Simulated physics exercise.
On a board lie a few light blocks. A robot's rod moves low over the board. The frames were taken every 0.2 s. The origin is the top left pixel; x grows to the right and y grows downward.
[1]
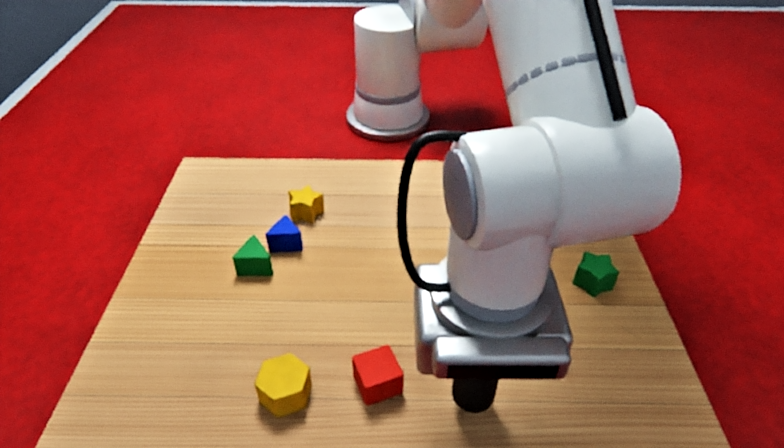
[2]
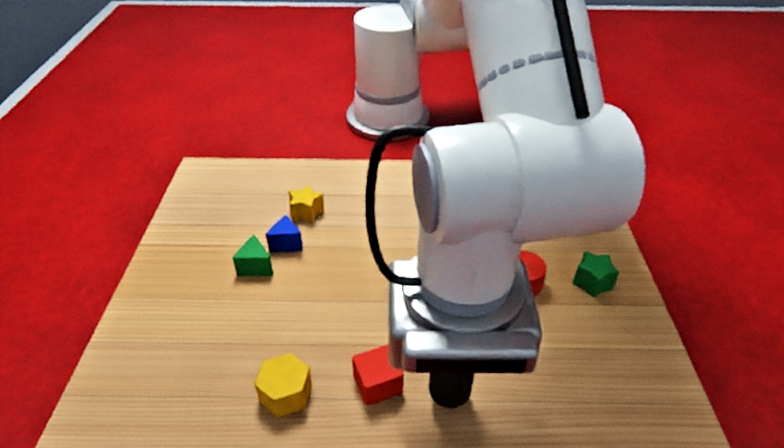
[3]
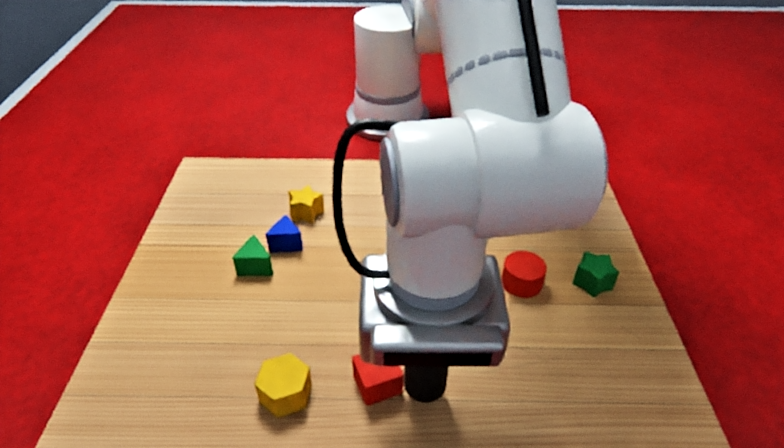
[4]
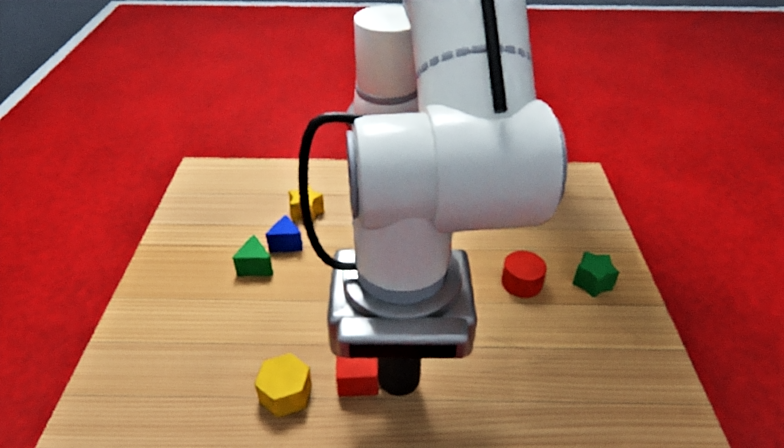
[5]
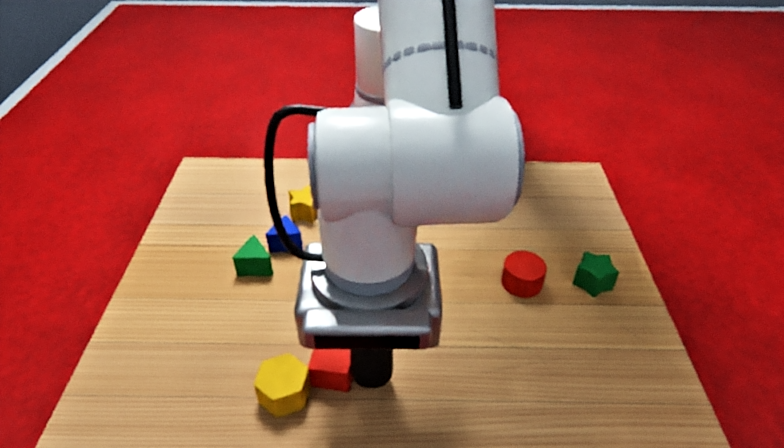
White robot arm moving left over a wooden board, its black rod pushing a red block left beside a yellow hexagon.
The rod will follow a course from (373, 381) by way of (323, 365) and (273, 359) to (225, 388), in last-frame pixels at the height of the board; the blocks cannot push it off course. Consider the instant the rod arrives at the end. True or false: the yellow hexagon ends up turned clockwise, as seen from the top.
The statement is false.
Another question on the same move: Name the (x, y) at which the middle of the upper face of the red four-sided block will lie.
Its top centre is at about (227, 327).
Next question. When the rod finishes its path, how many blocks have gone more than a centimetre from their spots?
When the path ends, I think you'll find two blocks out of place by more than 1 cm.
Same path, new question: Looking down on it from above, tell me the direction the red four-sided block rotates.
Viewed from overhead, the red four-sided block winds up turned clockwise.
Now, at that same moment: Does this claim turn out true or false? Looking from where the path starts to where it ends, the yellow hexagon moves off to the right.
Answer: False.
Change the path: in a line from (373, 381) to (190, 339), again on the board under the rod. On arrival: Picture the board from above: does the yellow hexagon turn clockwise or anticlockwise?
Looking down, my answer is that the yellow hexagon rotates anticlockwise.
The first path, step by step. One third of the way, rod (320, 354); yellow hexagon (254, 376), turned 55° anticlockwise; red four-sided block (281, 338).
Two thirds of the way, rod (268, 349); yellow hexagon (249, 381), turned 70° anticlockwise; red four-sided block (234, 327), turned 20° clockwise.
At the end, rod (222, 378); yellow hexagon (231, 408), turned 130° anticlockwise; red four-sided block (227, 327), turned 35° clockwise.
